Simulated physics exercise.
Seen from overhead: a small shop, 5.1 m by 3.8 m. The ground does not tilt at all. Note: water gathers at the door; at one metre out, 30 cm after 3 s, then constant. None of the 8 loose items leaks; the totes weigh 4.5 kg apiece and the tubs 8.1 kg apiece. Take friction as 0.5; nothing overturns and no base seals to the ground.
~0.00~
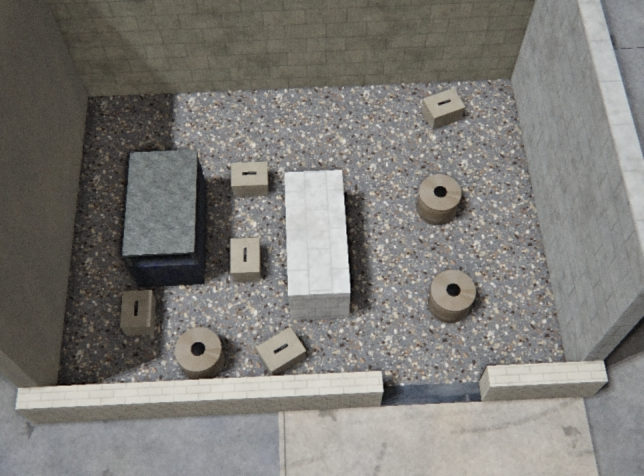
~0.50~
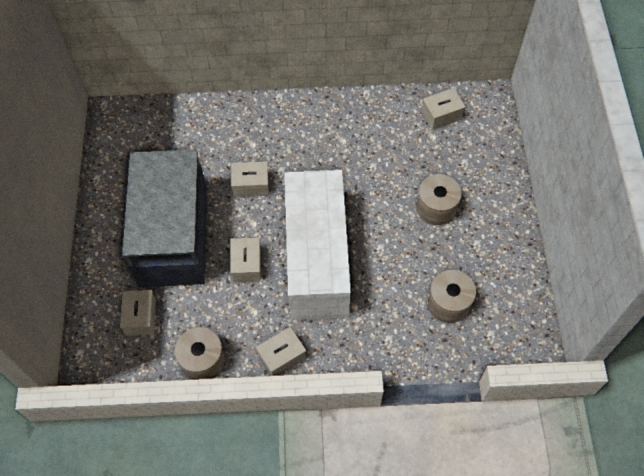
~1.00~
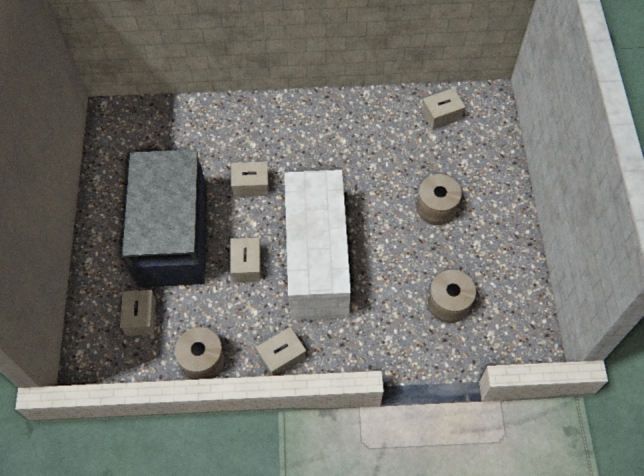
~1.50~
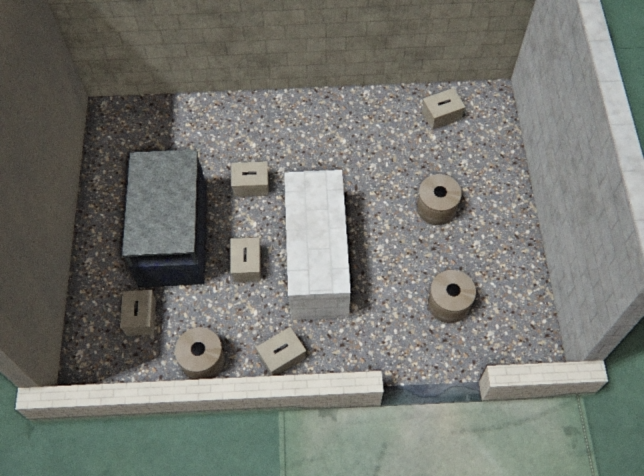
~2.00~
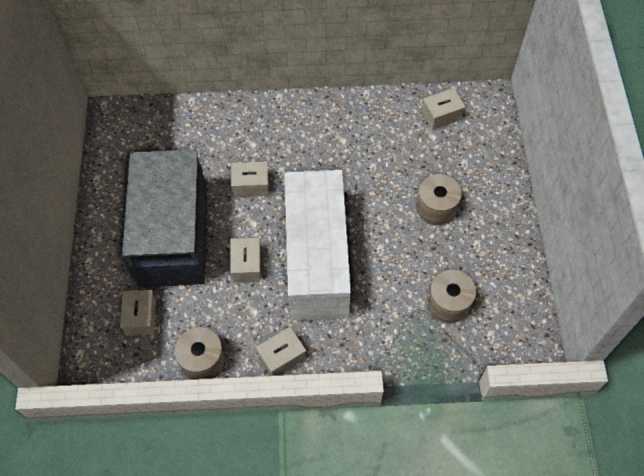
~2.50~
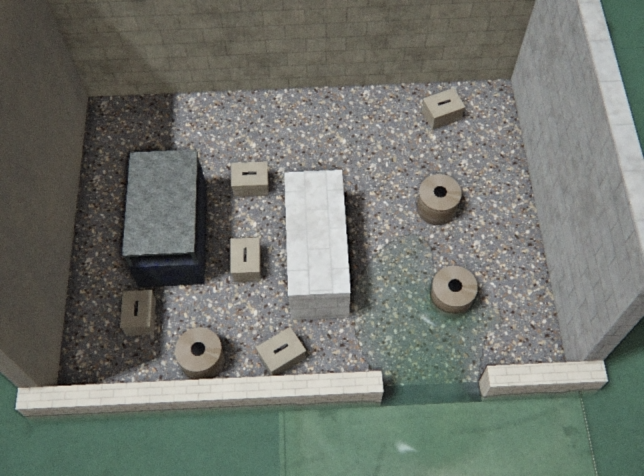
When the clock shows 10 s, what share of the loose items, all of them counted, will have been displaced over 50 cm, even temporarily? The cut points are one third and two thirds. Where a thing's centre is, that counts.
The result will fall in the middle range, a third to two thirds.
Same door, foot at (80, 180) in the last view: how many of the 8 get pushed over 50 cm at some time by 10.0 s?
Result: 8.
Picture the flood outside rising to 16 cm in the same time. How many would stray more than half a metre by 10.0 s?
The answer would then be 3.
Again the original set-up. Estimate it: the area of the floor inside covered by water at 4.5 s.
Roughly 10.0 m2.
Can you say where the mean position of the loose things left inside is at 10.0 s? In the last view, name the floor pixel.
Somewhere near (257, 247).
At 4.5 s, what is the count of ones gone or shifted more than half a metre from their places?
By that point, 2.
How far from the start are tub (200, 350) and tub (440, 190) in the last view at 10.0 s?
In that order: 0 cm, 400 cm.
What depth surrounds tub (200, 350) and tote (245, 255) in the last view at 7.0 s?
Some 2 cm at the first, some 1 cm at the second.
After 3.5 s 1 of 8 are over 50 cm from their spots; 0 afloat.
After 4.5 s 2 of 8 are over 50 cm from their spots; 0 afloat.
After 7.0 s 2 of 8 are over 50 cm from their spots; 3 afloat.
After 10.0 s 4 of 8 are over 50 cm from their spots, and 4 have been at some point; 5 afloat.
